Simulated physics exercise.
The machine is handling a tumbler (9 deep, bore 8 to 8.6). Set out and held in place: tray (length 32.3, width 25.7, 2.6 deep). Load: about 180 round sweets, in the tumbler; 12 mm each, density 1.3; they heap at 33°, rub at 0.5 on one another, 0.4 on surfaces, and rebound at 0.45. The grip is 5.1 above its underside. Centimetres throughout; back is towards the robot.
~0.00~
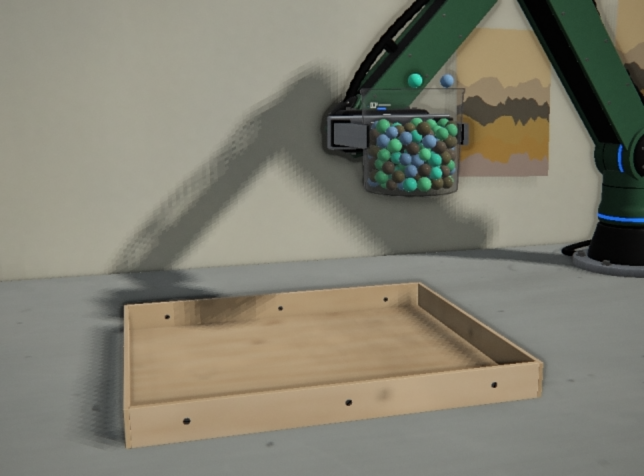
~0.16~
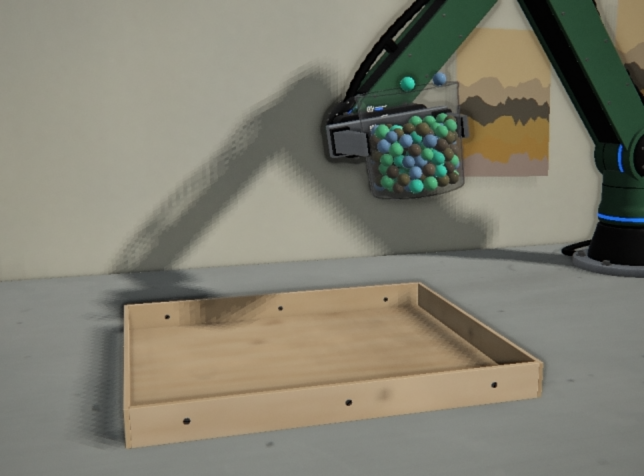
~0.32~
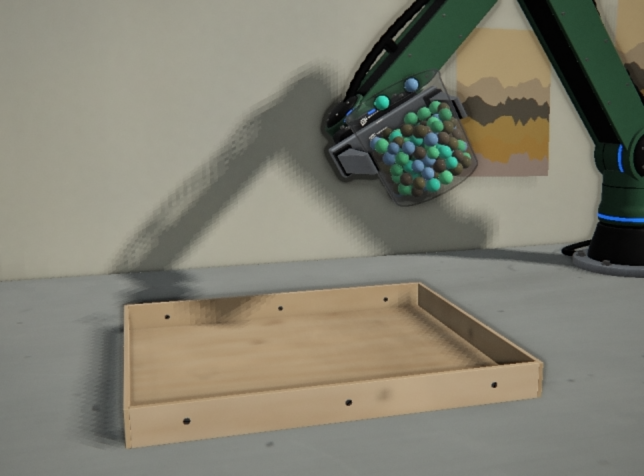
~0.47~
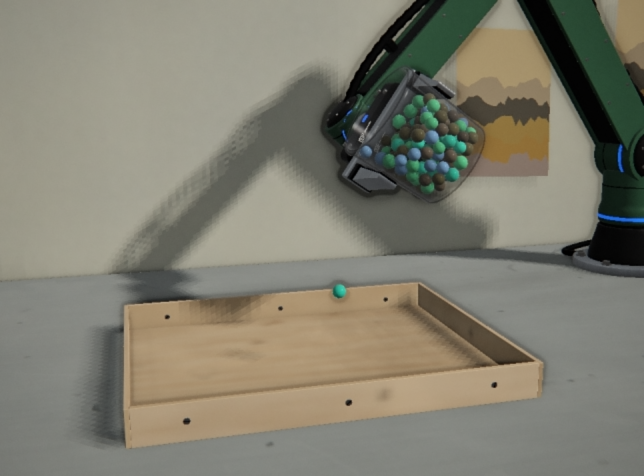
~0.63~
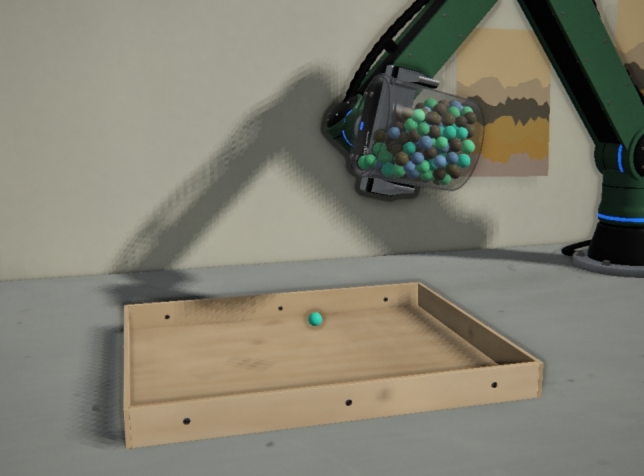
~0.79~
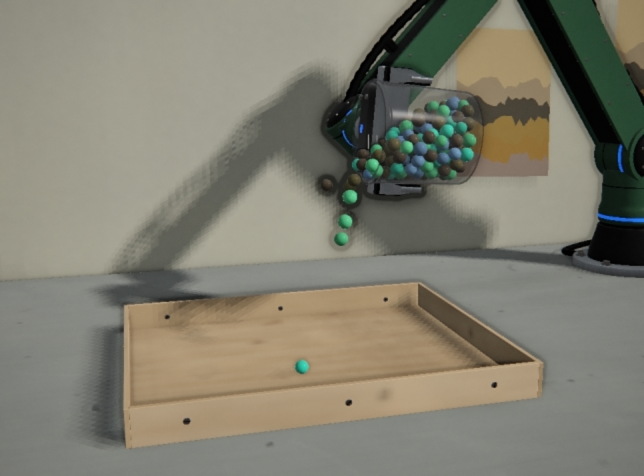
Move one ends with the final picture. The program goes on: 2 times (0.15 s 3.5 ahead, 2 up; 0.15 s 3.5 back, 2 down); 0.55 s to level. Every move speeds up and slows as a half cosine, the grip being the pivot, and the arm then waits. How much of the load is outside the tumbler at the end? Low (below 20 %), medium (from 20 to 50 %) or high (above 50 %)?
Answer: High; above 50 % of the round sweets finish outside the tumbler.
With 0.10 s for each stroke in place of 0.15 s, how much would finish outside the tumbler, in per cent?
It would be near 95 per cent.
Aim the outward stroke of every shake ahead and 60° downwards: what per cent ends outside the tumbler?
Some 25 per cent.
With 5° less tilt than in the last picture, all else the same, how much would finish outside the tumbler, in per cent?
It would be near 55 per cent.
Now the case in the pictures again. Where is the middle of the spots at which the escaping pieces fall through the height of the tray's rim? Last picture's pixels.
Around (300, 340).
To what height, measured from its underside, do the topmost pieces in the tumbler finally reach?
About 4.0 cm.
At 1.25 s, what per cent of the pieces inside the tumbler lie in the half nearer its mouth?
About 65 per cent.
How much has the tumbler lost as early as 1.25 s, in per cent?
Near 40 per cent so far.
After 1.25 s, tilted 85° forward, highest piece 22 above the table; 106 in the tumbler, 71 in the tray, 2 in flight or on a rim.
After 1.71 s, tilted 32° forward, highest piece 22 above the table; 127 in the tray, 52 in the tumbler.
After 2.14 s, level, highest piece 20 above the table; 127 in the tray, 52 in the tumbler.
After 3.19 s, level, highest piece 20 above the table; 127 in the tray, 52 in the tumbler.
At rest, 127 in the tray, 52 in the tumbler. That is 71 % outside the tumbler.
